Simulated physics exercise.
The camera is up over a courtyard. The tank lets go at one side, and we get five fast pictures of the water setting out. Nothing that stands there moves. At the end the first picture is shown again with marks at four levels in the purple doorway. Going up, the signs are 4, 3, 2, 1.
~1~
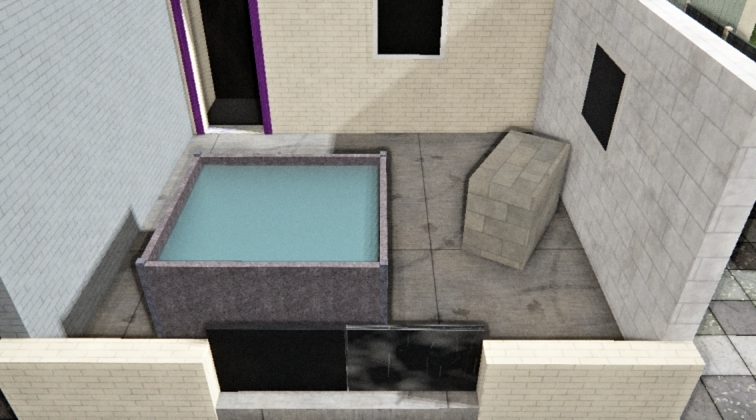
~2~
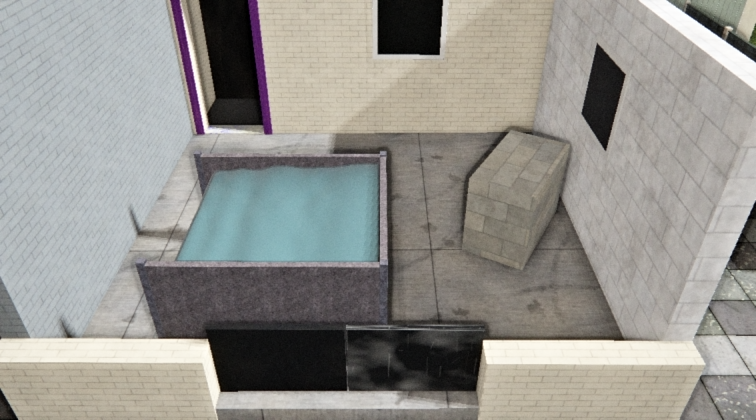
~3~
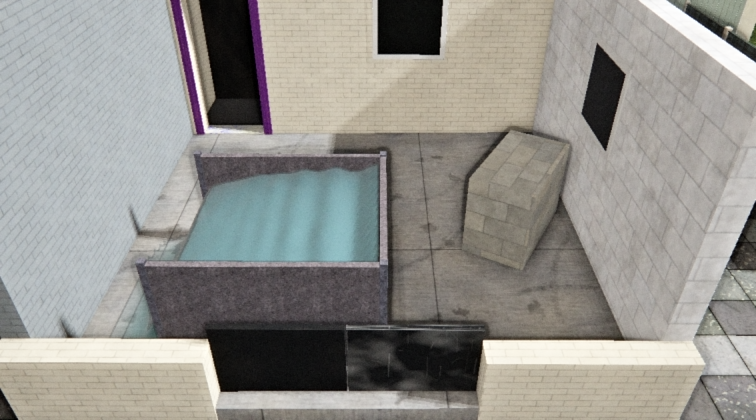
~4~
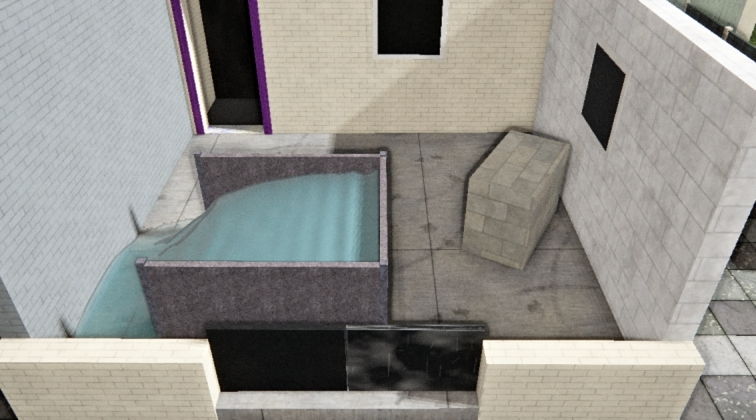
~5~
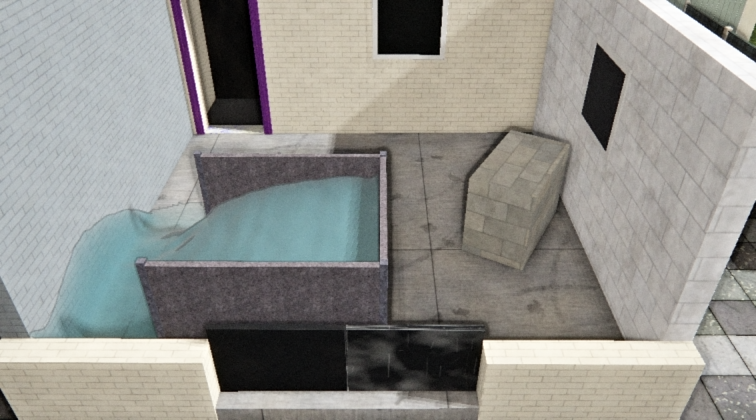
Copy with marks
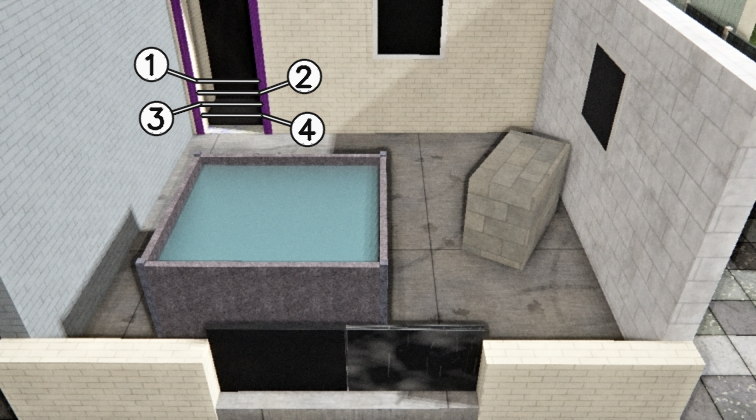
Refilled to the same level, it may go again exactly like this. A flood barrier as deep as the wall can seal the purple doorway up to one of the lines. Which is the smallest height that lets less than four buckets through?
Height 3 just does it.
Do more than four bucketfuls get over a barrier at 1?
No, that is safe.
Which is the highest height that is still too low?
Here it is height 4.
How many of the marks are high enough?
Three of the four.
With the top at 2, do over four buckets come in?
No.
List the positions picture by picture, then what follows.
In the first frame, water in the tank at rest, its middle at (279, 210); foot of the purple doorway at (235, 134); shut gate at (346, 335).
In the second frame, water covers 2 % of the ground, its front hidden from here.
In the third frame, front seen at (160, 262), 6 % of the ground wet.
In the fourth frame, front seen at (134, 251), 11 % of the ground wet.
In the fifth frame, front seen at (150, 212), 13 % of the ground wet.
On the marked copy, 1 at (227, 81); 2 at (229, 92); 3 at (230, 104); 4 at (232, 115); from the bottom up 4, 3, 2, 1.
For height 1, nothing gets over.
For height 2, nothing gets over.
For height 3, a splash gets over, under a bucket.
For height 4, about 11 bucketfuls get in.
